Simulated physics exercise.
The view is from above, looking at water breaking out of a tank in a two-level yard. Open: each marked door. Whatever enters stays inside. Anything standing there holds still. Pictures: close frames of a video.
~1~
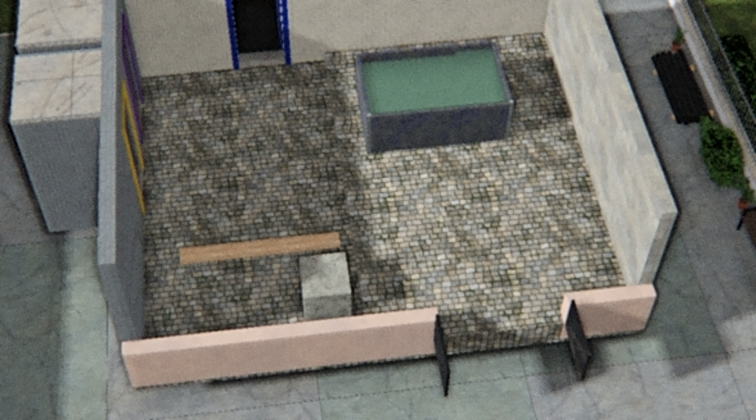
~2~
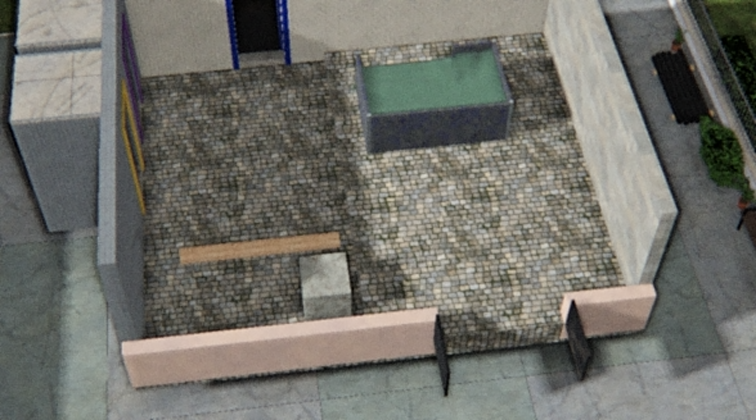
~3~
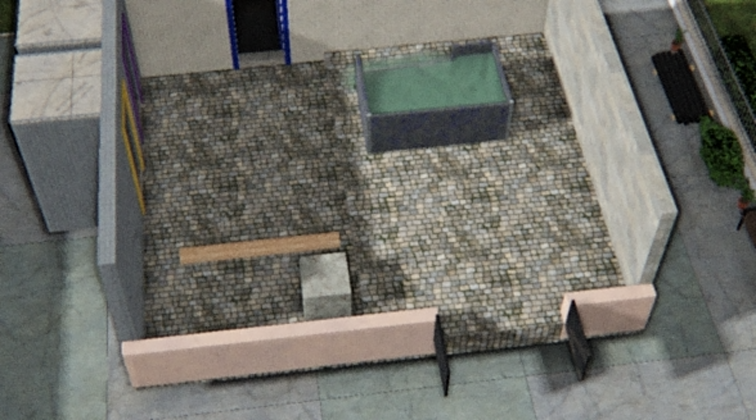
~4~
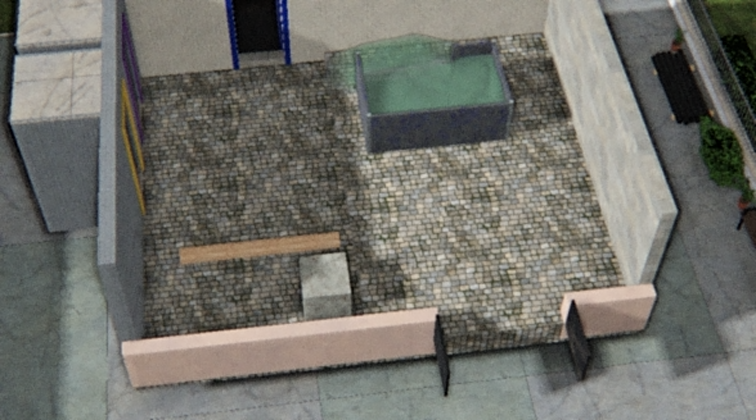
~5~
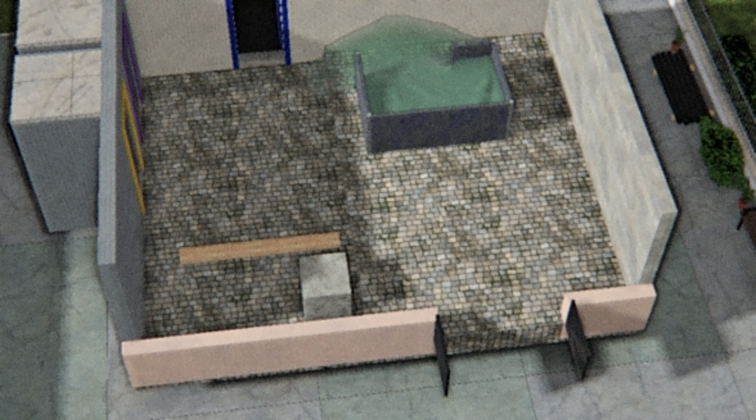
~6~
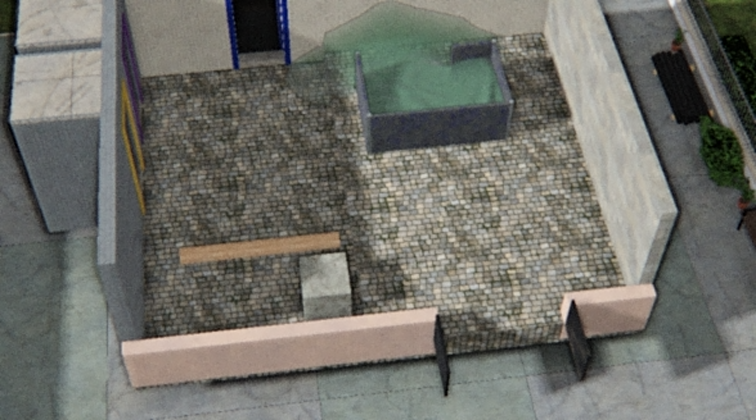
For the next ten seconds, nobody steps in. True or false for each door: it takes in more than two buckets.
For the purple door, true; for the yellow door, false; for the blue door, false.
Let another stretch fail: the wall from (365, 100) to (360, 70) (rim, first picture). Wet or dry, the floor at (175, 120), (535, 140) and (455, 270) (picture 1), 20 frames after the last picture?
Going through them, the first would be submerged, the next still bare and the last still bare.
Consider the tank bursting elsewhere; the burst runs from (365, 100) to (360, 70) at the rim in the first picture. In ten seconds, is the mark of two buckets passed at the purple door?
In short: Purple door passes that mark.
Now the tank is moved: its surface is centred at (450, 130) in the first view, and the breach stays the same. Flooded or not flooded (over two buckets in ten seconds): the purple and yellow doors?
Purple door: Above the limit; yellow door: Below the limit.
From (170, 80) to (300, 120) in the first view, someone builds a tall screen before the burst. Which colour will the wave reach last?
That would be the purple-painted one.
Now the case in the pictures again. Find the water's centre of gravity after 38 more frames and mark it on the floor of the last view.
Roughly (366, 153) in the last picture.
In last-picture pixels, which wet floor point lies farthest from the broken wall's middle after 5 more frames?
I'd say at around (179, 74).
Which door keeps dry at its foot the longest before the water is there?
Answer: The yellow door.
A moment on, water covers 15 % of the floor; the purple door not reached, the yellow door not reached, the blue door wet at the sill, nothing in.
Next, water covers 30 % of the floor; the purple door over two buckets in, the yellow door not reached, the blue door wet at the sill, nothing in.
Then, water covers 55 % of the floor; the purple door far over two buckets in, the yellow door wet at the sill, nothing in, the blue door under two buckets in.
Later, water covers 75 % of the floor; the purple door far over two buckets in, the yellow door wet at the sill, nothing in, the blue door under two buckets in.
In the end, water covers 85 % of the floor; the purple door far over two buckets in, the yellow door wet at the sill, nothing in, the blue door under two buckets in.
